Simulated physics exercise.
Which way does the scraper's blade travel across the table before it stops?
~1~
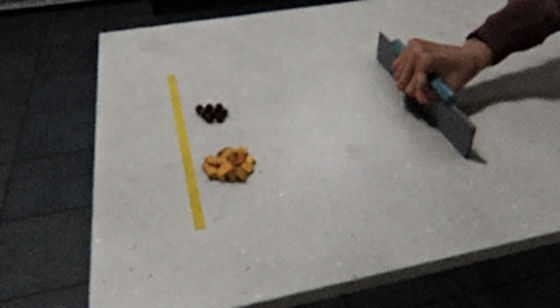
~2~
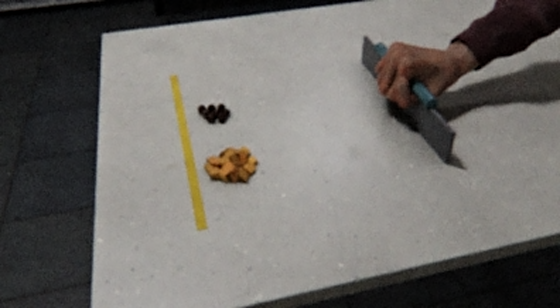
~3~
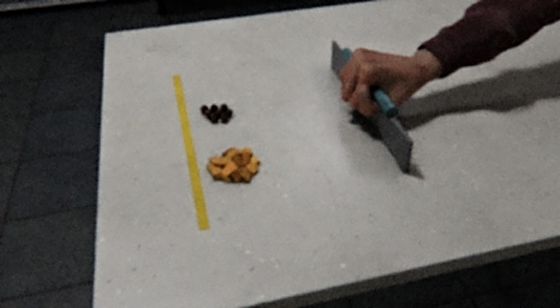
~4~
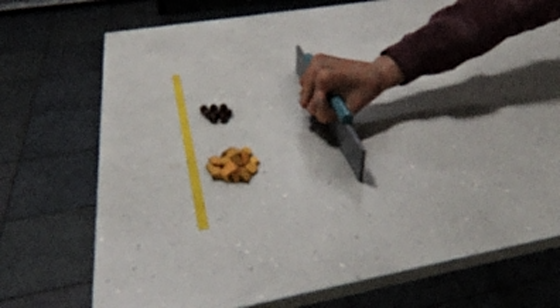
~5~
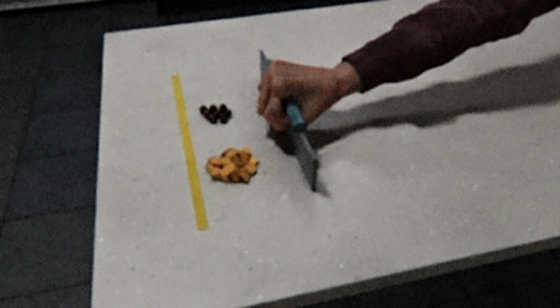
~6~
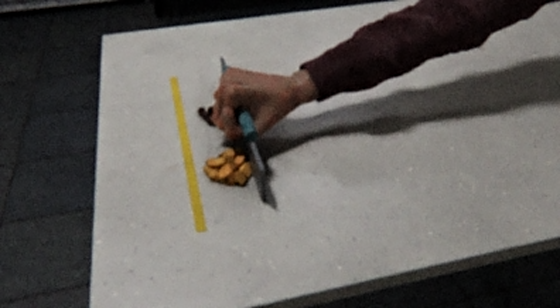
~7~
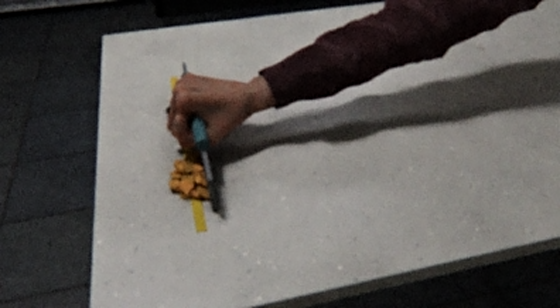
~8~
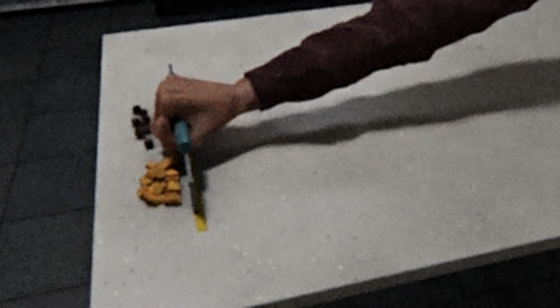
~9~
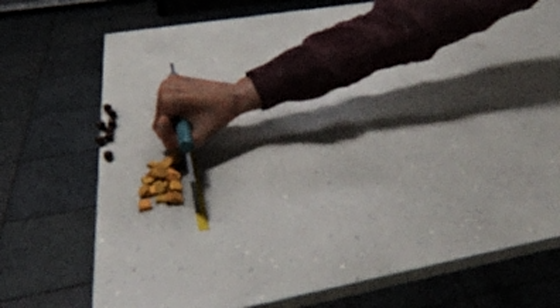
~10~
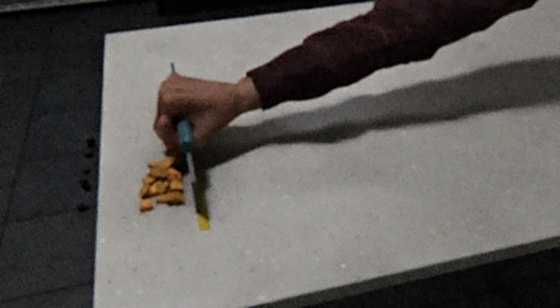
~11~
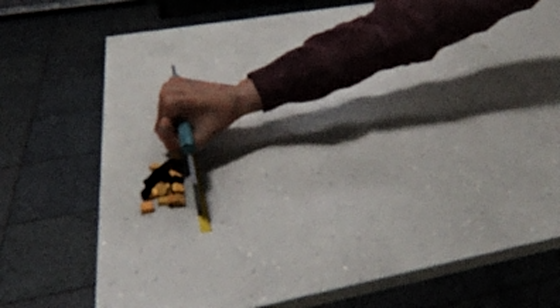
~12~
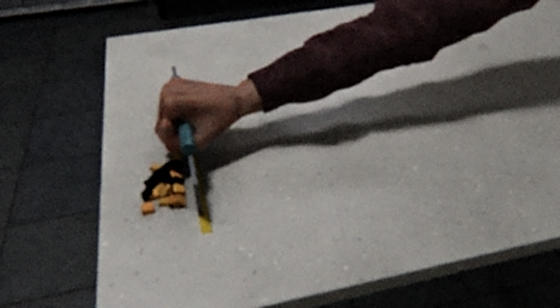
The blade travels to the left, from the right part of the table to the yellow tape.
A hand in a dark maroon sleeve holds a scraper with a blue-green handle at the right of a pale table, seen from above at an angle. To the left lie a small dark cluster and a nearer heap of orange pieces, with yellow tape beyond them. The hand slides the scraper left until it reaches both lots and pushes them across the tape. The scraper halts on the tape, while the dark bits carry on over the left edge. The orange pieces stay on the table, a dark patch finally showing among them, as the hand holds still.
